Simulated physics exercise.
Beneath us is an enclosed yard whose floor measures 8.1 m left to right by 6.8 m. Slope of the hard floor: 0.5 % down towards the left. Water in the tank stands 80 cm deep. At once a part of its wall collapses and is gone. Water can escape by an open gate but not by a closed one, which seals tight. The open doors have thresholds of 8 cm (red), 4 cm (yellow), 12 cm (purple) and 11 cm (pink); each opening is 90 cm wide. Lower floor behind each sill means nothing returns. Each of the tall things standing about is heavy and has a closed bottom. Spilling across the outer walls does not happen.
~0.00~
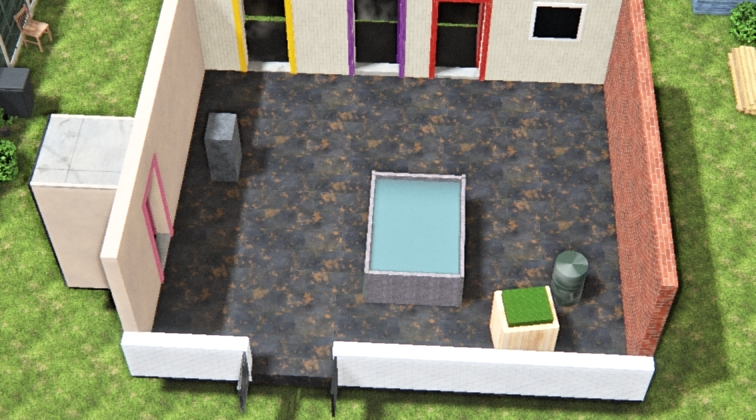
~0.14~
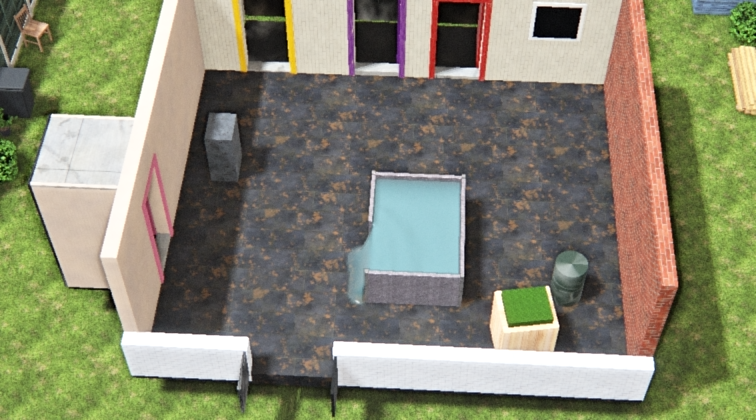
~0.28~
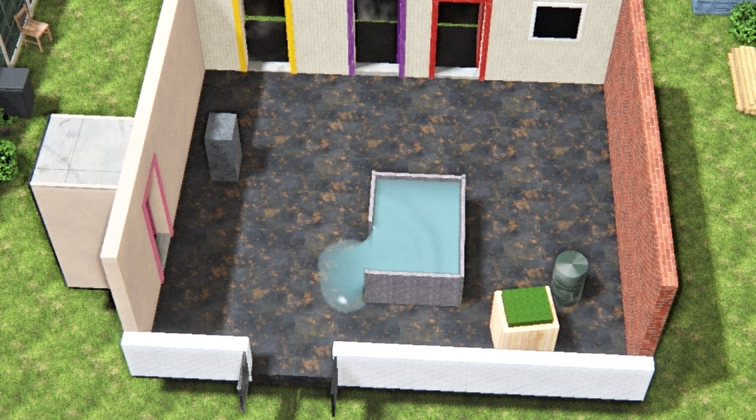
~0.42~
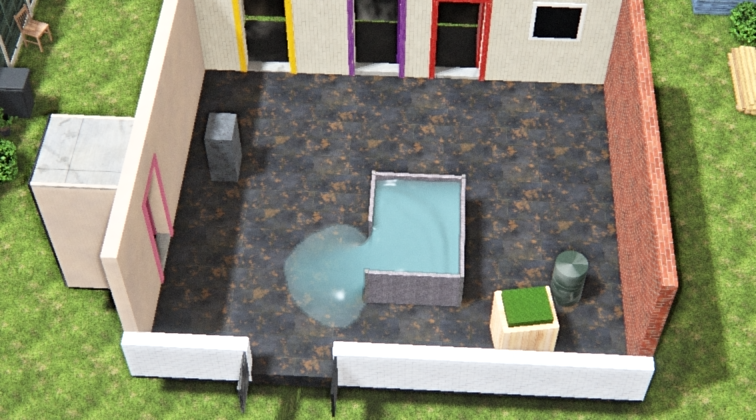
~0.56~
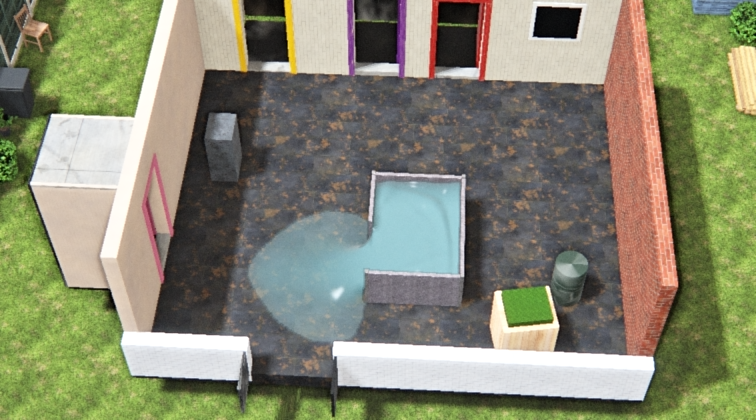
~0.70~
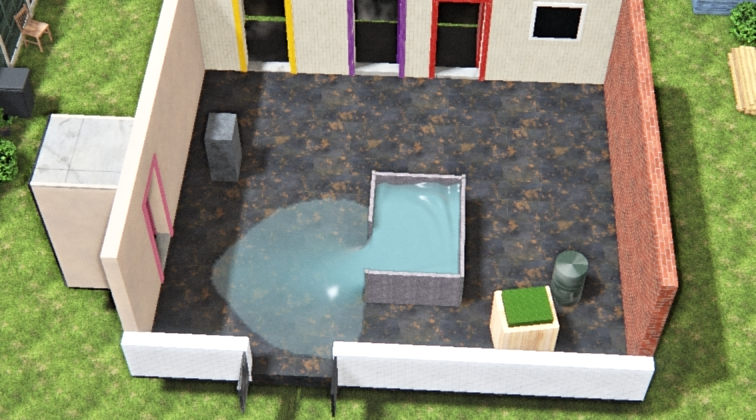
The video shows a walled yard with a dark mottled floor and a rectangular tank of water; part of the tank's left side disappears, and water pours out, spreading leftward across the floor in a widening, rounded sheet.
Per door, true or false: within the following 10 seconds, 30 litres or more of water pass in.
Red door: False. Yellow door: True. Purple door: False. Pink door: True.
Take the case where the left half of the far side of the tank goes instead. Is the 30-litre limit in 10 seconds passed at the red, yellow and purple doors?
Door by door - red: Out of bounds, yellow: Out of bounds, purple: Out of bounds.
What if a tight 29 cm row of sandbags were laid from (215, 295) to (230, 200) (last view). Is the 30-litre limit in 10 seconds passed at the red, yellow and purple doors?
Moved that way: Red holds, yellow breaches it, purple holds.
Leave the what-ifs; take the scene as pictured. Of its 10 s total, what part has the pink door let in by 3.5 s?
About 85%.
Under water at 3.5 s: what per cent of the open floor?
Near 35 per cent is wet.
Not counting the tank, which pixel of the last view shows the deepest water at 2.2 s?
Near (149, 347).
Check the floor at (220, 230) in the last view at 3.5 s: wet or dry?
It is flooded.
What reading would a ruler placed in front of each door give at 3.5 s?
You'd see red at 0 cm, yellow at 1 cm, purple at 0 cm and pink at 22 cm.
After 1.4 s water covers 25 % of the floor and is deepest (38 cm) near (357, 277); red door not reached, yellow door not reached, purple door not reached, pink door 17 cm at the sill, 23 L in.
After 2.2 s water covers 25 % of the floor and is deepest (42 cm) near (149, 347); red door not reached, yellow door not reached, purple door not reached, pink door 28 cm at the sill, 108 L in.
After 3.5 s water covers 35 % of the floor and is deepest (24 cm) near (170, 244); red door not reached, yellow door 1 cm at the sill, 0 L in, purple door not reached, pink door 22 cm at the sill, 198 L in.
After 6.0 s water covers 45 % of the floor and is deepest (18 cm) near (221, 184); red door not reached, yellow door 10 cm at the sill, 34 L in, purple door 3 cm at the sill, 0 L in, pink door 13 cm at the sill, 236 L in.
After 10.0 s water covers 70 % of the floor and is deepest (10 cm) near (147, 356); red door 4 cm at the sill, 0 L in, yellow door 6 cm at the sill, 77 L in, purple door 6 cm at the sill, 0 L in, pink door 9 cm at the sill, 240 L in.
